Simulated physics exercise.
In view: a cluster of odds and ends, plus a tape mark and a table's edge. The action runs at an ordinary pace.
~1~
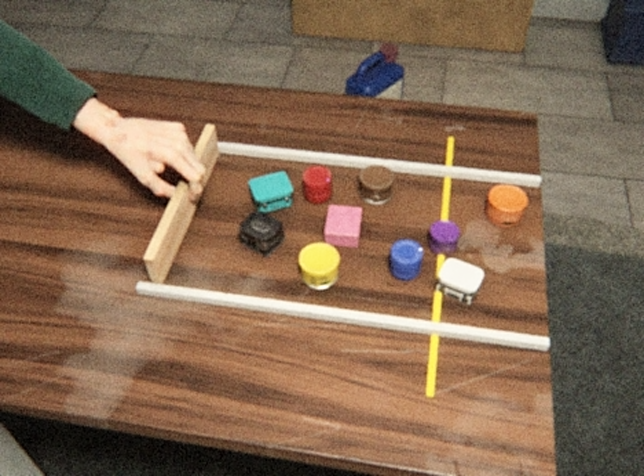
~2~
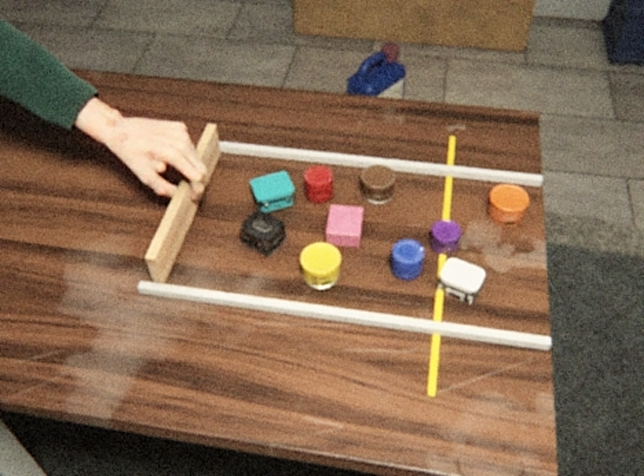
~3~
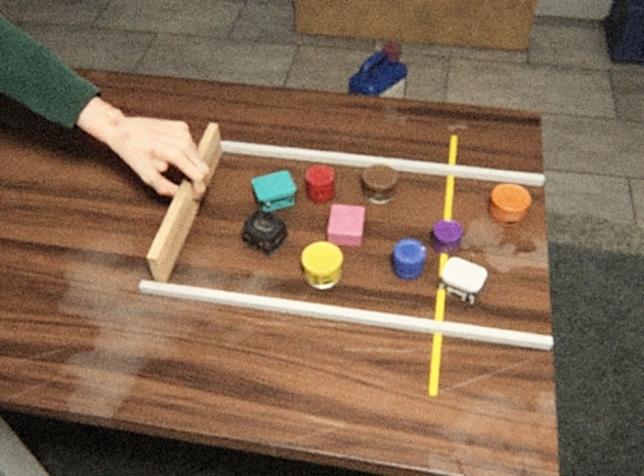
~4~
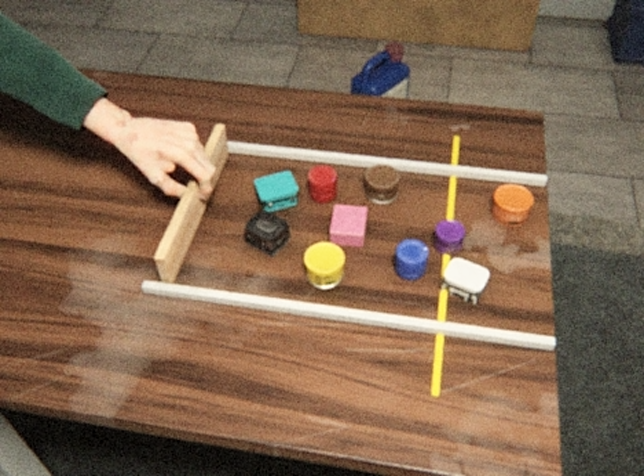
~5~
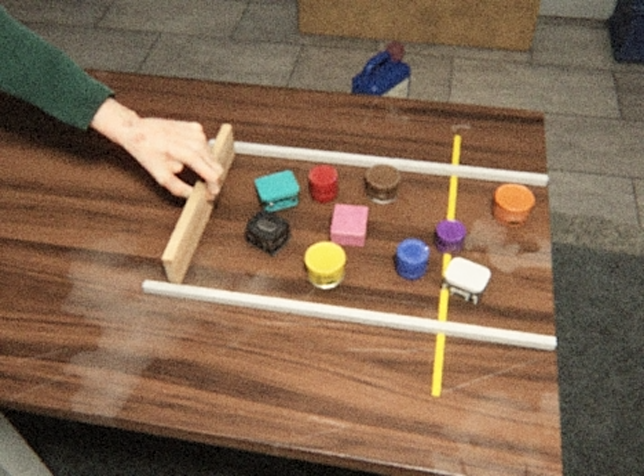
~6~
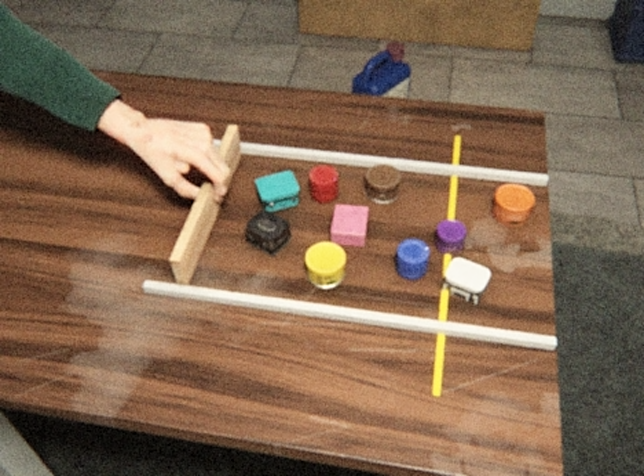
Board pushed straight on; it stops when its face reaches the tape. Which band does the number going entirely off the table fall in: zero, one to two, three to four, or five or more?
It falls in the zero band.
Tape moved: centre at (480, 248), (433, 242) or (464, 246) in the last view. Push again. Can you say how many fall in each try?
You'd get 1, then 0, then 0.
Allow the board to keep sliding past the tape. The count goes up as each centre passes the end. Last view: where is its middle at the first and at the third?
About (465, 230), then (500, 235).
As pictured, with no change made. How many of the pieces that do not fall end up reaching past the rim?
The count is 0.
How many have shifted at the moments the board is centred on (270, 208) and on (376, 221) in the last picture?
One spot: 3. Other spot: 8.
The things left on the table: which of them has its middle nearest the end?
Purple tub ends nearest.
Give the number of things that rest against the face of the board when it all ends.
The count comes out at 4.
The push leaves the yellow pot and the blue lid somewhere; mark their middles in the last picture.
The yellow pot stops around (466, 284); the blue lid around (499, 274).
Soon after, none off yet; orange tub at rest near (513, 205); white case at rest near (466, 281); purple tub at rest near (450, 237).
Then, none off yet; orange tub at rest near (513, 205); white case at rest near (466, 281); purple tub moved a little near (462, 238).
At rest, the number that fall off is zero.
